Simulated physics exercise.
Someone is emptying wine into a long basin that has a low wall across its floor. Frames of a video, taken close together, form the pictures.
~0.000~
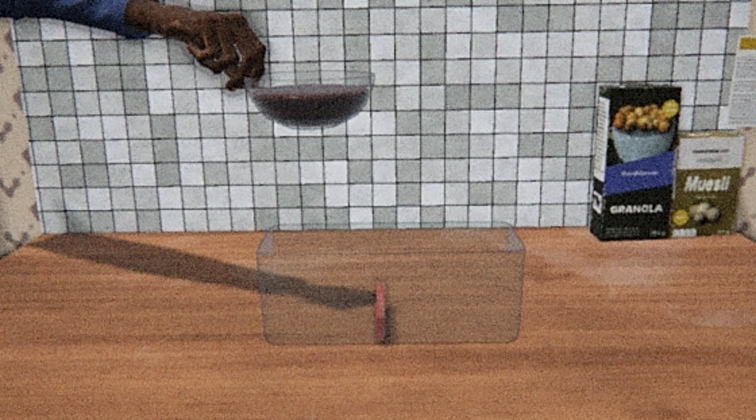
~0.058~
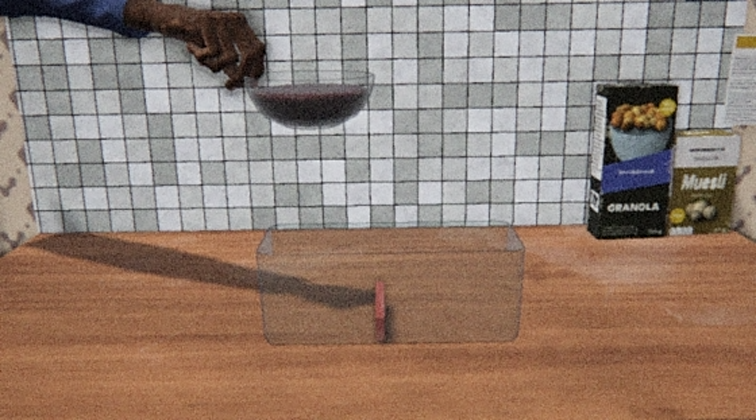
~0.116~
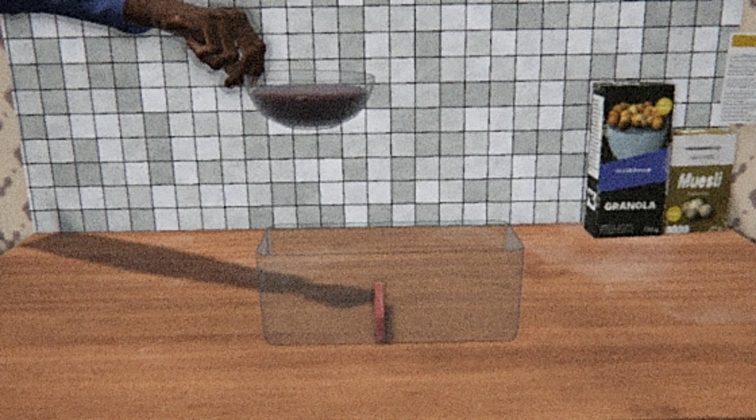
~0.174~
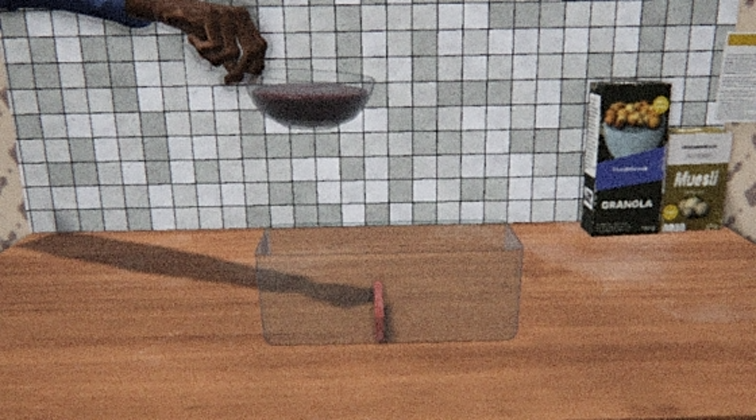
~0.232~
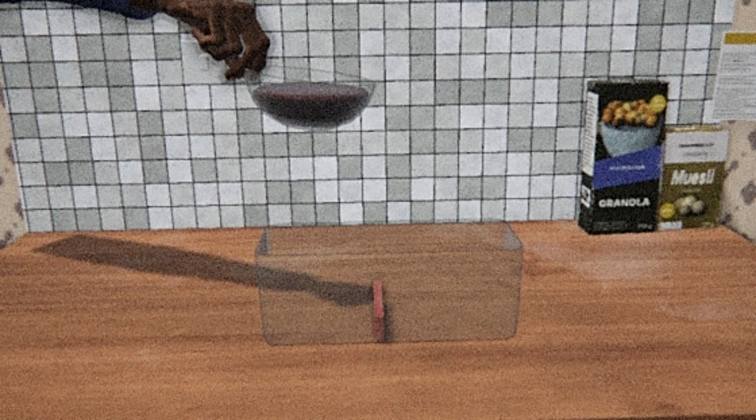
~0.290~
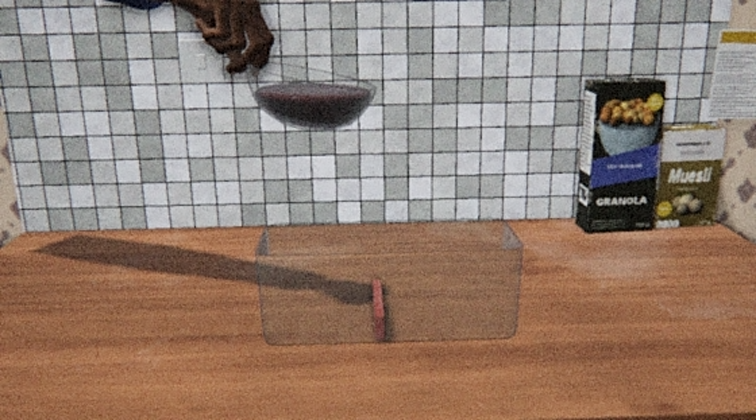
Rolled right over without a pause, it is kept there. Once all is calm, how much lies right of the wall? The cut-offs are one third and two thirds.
It falls above two thirds.
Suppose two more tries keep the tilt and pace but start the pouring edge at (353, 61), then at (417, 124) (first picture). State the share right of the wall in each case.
Near 75 in a hundred first, near 95 in a hundred second.
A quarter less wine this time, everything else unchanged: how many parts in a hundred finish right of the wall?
85 %.
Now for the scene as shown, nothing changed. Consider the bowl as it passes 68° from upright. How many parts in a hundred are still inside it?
Still holding around 30 %, give or take.
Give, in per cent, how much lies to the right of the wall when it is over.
I'd put it at around 85 %.
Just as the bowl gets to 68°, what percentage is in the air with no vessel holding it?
About 45 per cent.
A moment on, the bowl is tipped part way and 32 per cent is still to pour, 0 is left of the wall and 25 right of it.
Next, the bowl is tipped right over and 0 per cent is still to pour, 10 is left of the wall and 87 right of it.
Then the bowl is tipped right over and 0 per cent is still to pour, 12 is left of the wall and 87 right of it.
Later the bowl is tipped right over and 0 per cent is still to pour, 12 is left of the wall and 87 right of it.
In the end 12 per cent lies left of the wall, 87 right of it and 1 outside.
